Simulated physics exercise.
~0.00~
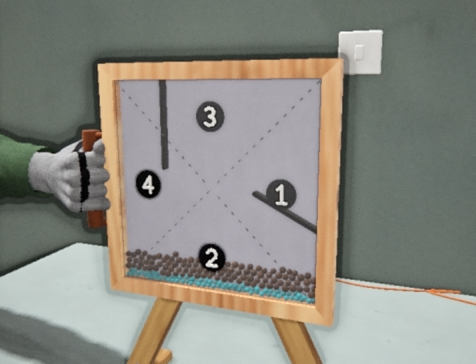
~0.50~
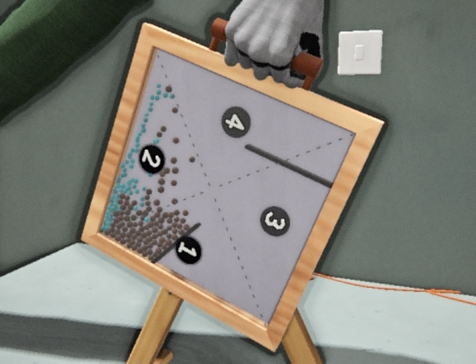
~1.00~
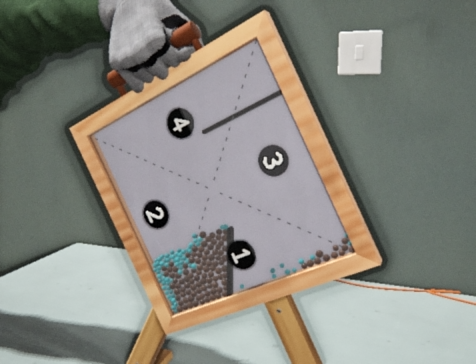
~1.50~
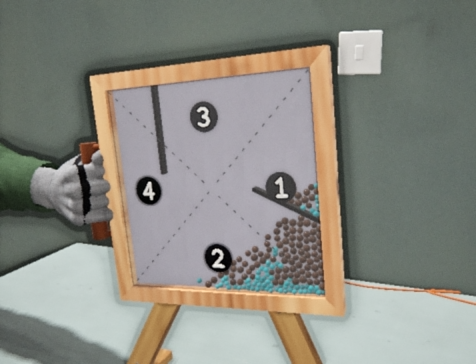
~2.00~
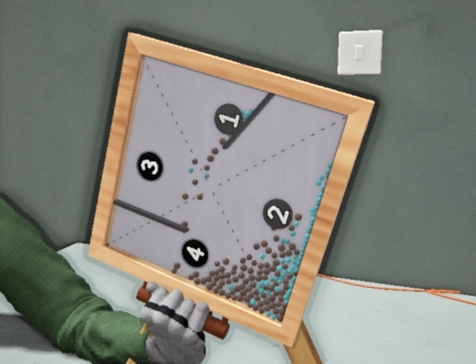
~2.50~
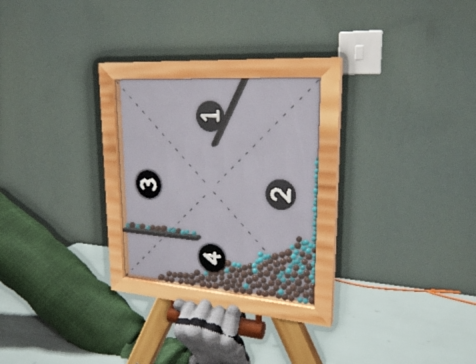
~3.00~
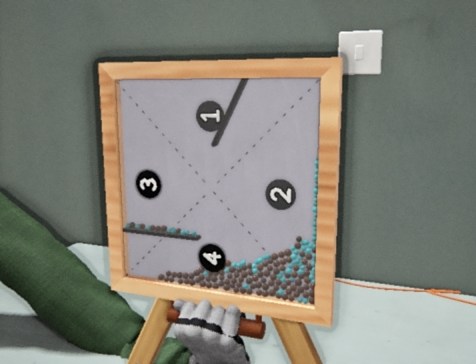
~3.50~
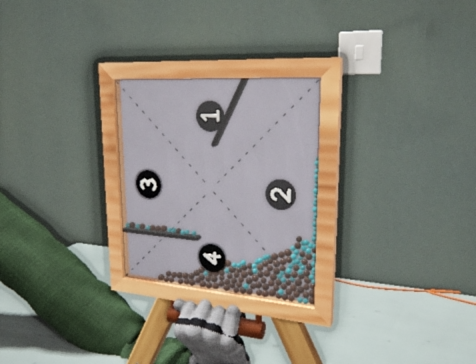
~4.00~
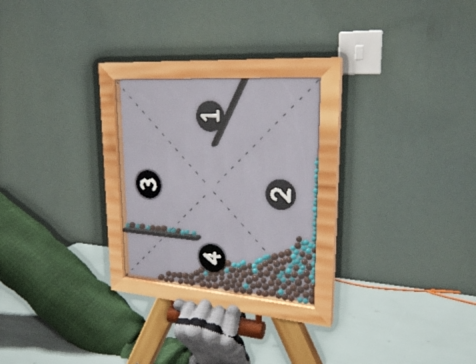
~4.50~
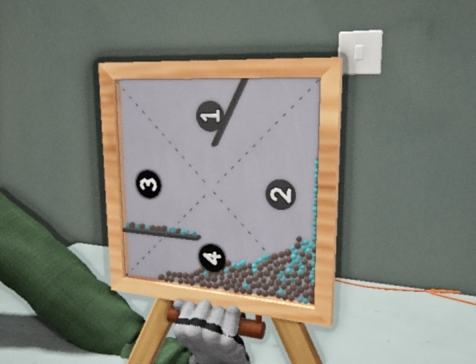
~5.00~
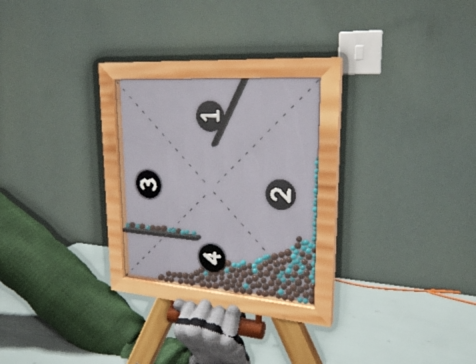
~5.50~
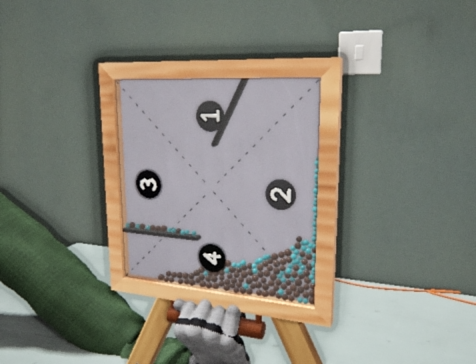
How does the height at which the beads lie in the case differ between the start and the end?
At the start the beads lie low in a fairly even layer along the bottom of the case. At the end they sit higher overall, heaped up toward the right side, with a few resting on the ledge at left.
